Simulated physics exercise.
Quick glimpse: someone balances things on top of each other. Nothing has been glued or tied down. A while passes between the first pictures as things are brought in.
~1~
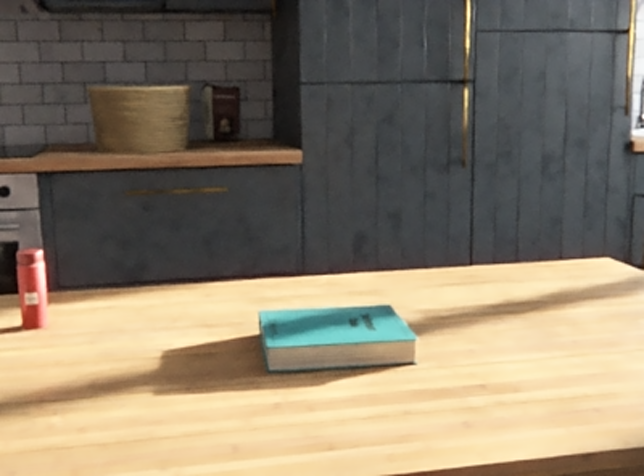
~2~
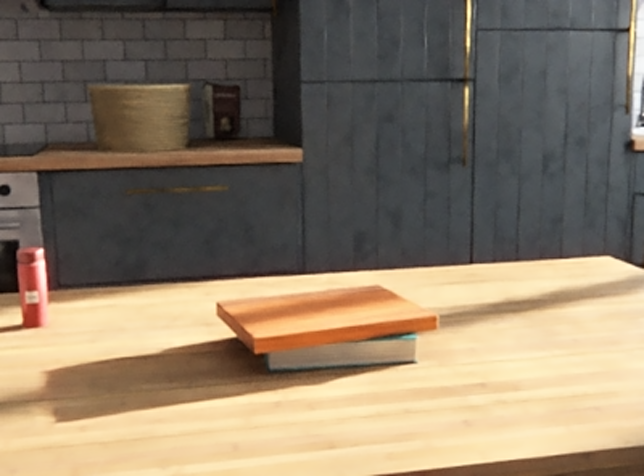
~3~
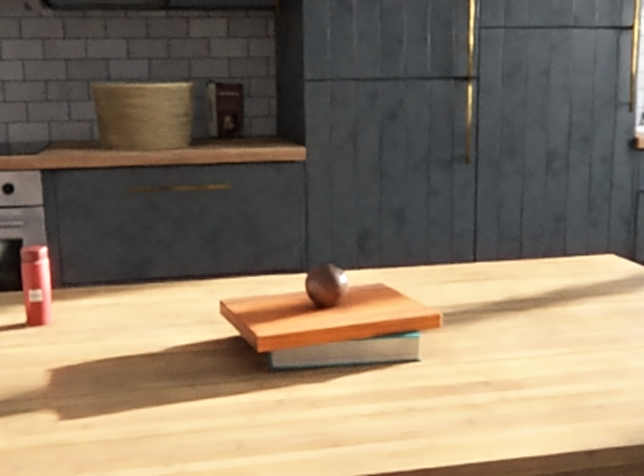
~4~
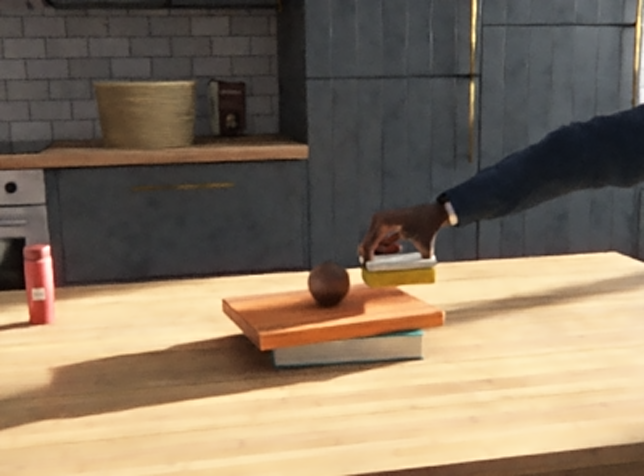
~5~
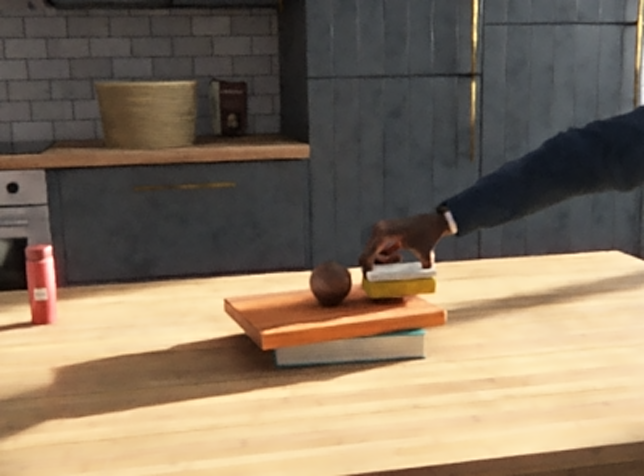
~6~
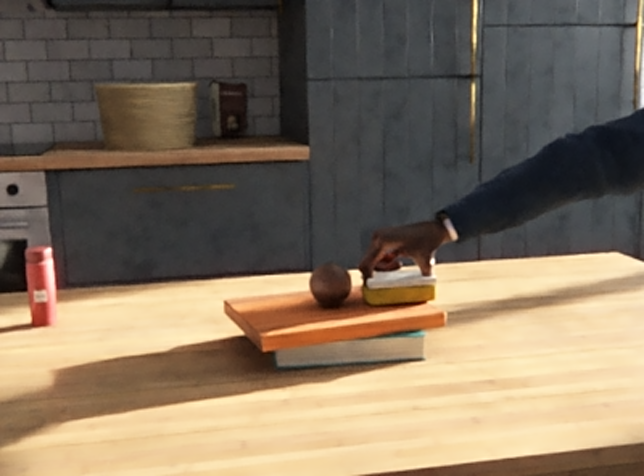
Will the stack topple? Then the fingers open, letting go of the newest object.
No, it stays up.
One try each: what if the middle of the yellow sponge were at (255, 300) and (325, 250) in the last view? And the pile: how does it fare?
The pile remains standing the first time and collapses the second time.
Then, 0.90 s after the last picture, nothing has stirred.
Then, 2.10 s after the last picture, yellow sponge resting near (398, 288).
At rest, all 5 in place. Seen from the same camera at the end, yellow sponge near (398, 288). The pile keeps its balance.
